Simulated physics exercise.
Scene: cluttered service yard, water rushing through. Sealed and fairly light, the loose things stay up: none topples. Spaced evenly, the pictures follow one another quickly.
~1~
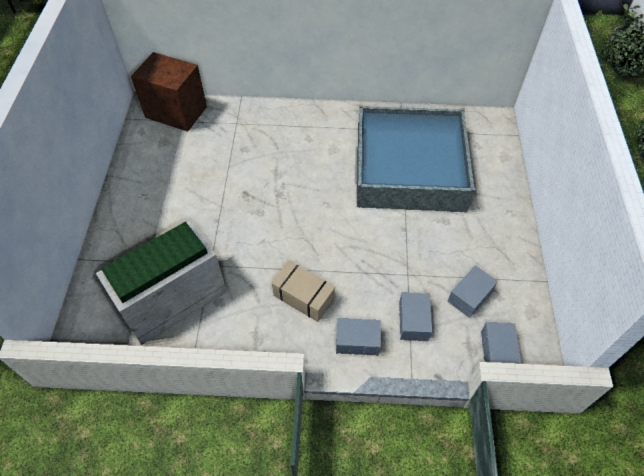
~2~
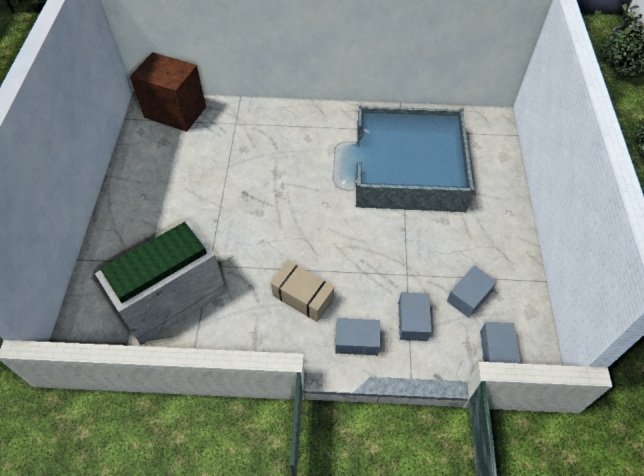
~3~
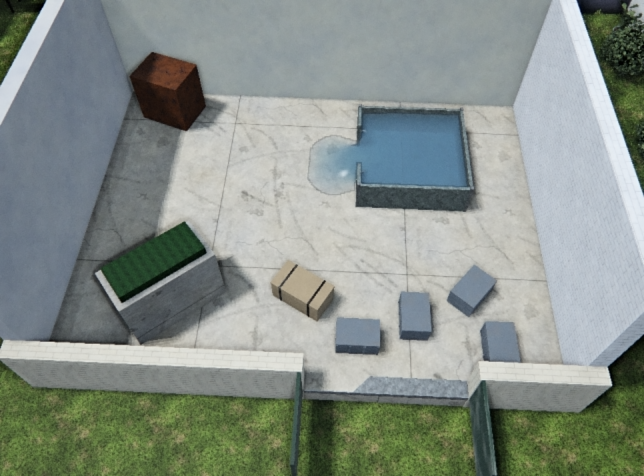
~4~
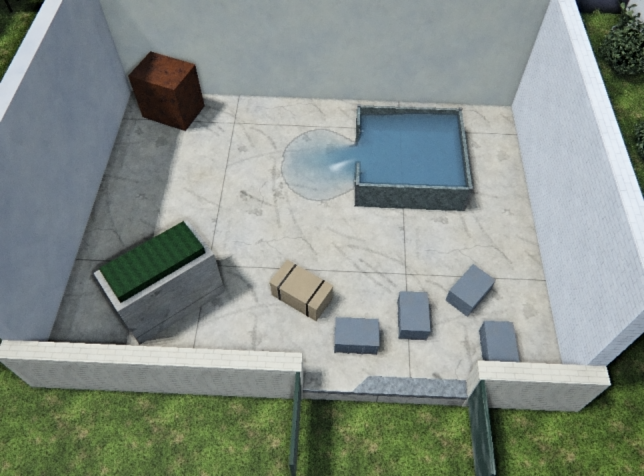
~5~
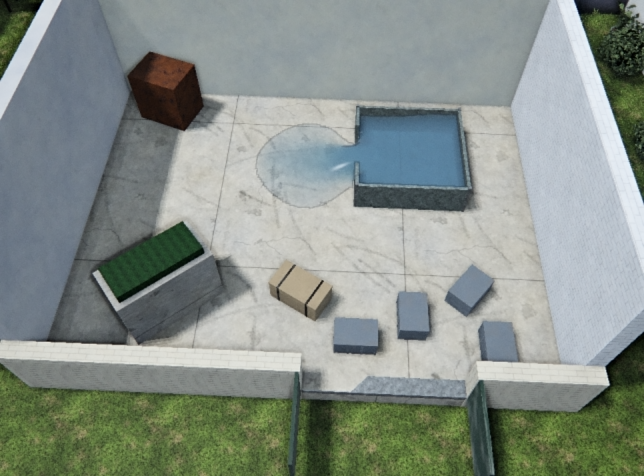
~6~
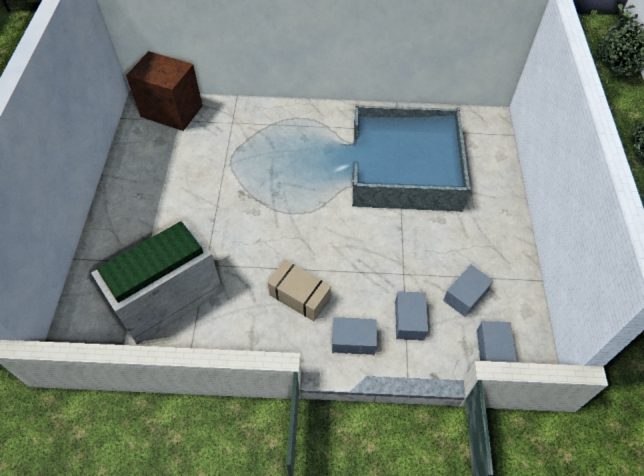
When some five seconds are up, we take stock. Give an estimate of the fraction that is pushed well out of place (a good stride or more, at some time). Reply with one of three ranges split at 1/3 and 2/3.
Under 1/3.
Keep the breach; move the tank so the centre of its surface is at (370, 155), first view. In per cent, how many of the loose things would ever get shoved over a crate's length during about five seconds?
Close to 0 %.
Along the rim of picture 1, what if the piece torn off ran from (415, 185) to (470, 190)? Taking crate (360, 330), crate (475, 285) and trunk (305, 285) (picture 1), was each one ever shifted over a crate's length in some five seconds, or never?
Each in turn, ends up that far off, ends up that far off, never travels that far.
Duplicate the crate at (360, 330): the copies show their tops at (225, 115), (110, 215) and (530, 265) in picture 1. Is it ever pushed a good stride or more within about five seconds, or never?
Shoved clear, shoved clear, stays put.
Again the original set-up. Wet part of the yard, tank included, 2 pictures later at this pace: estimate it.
25 %, give or take.
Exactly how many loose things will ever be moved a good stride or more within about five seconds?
By my count, 0.
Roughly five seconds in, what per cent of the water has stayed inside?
Close to 100 percent of it stays.
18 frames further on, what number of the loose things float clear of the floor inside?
You get 0.
A moment on, 0 of 5 are well off their spots; 0 afloat.
Next, 0 of 5 are well off their spots; 0 afloat.
Later, 0 of 5 are well off their spots; 0 afloat.
In the end, 0 of 5 are well off their spots, and 0 have been at some point; 0 afloat.
